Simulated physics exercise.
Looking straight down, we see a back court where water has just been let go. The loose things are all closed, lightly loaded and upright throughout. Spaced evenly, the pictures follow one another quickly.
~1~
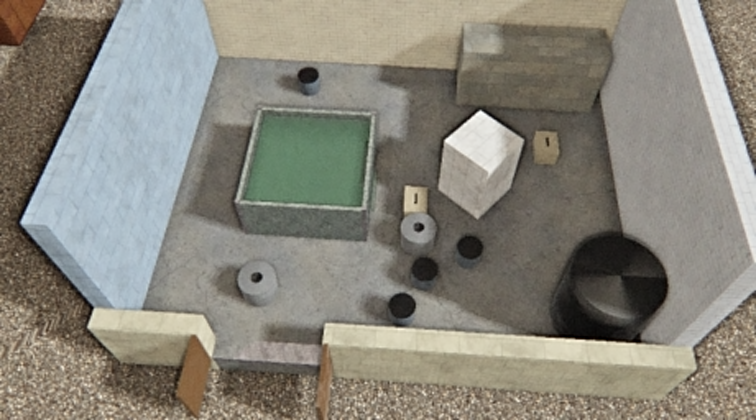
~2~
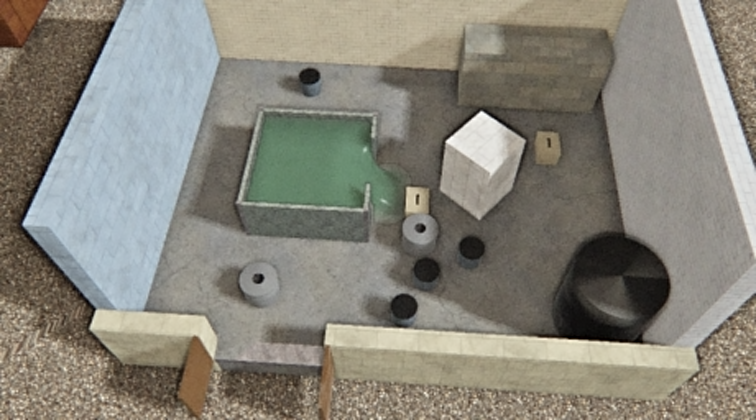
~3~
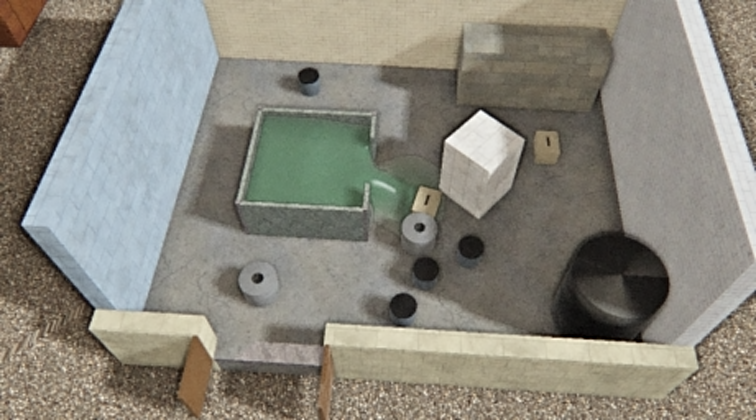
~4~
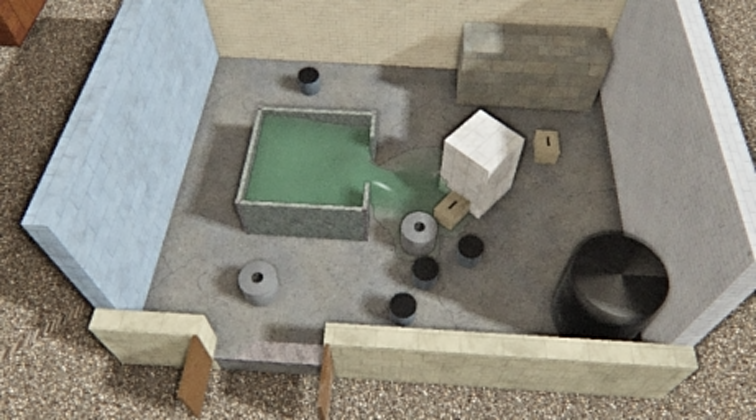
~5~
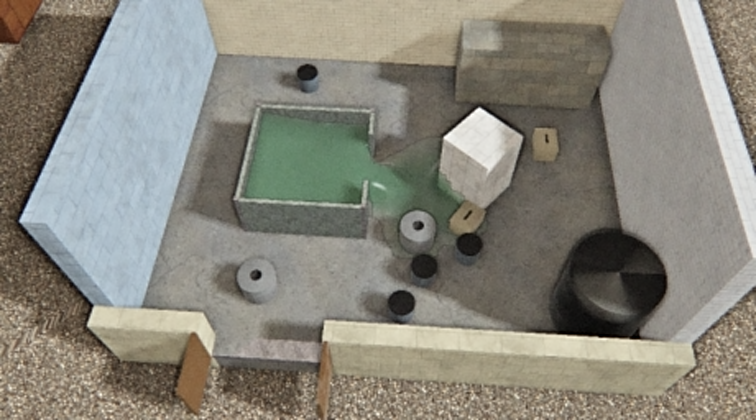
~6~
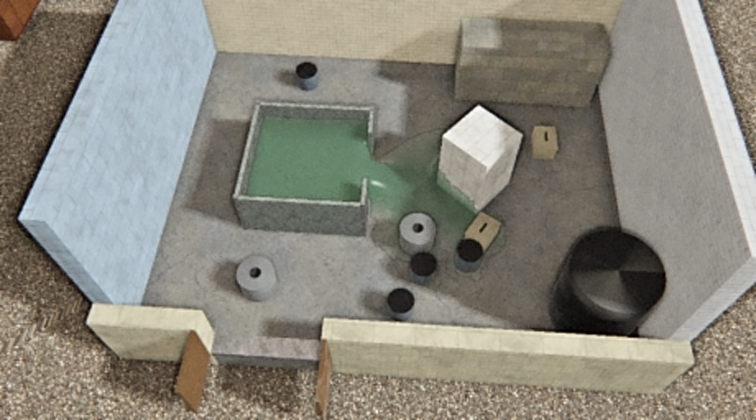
Green water pours from a gap in the tank and pushes a small box rightward.
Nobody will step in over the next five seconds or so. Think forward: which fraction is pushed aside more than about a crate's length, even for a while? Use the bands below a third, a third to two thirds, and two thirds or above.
It falls a third to two thirds.
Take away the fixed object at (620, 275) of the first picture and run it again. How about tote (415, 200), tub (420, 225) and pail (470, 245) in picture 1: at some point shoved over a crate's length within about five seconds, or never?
Taking them in turn, the first traveled far, the second stayed within range, and the third traveled far.
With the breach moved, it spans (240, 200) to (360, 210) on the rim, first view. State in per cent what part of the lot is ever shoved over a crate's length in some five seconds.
Close to 20 in a hundred.
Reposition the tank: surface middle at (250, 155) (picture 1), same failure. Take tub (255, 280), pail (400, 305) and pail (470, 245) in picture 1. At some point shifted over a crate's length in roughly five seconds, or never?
The three, one by one: Short of that, past that mark and past that mark.
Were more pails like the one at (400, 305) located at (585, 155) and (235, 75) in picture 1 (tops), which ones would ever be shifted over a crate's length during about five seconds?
Result, in sequence - displaced that far / short of that distance.
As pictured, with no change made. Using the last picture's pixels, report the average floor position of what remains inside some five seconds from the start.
Roughly at (352, 229).
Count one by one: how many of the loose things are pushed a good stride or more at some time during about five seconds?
My count comes to 3.
A moment on, 2 of 8 are well off their spots; 0 afloat.
Next, 2 of 8 are well off their spots; 1 afloat.
Later, 3 of 8 are well off their spots; 1 afloat.
In the end, 3 of 8 are well off their spots, and 3 have been at some point; 3 afloat.
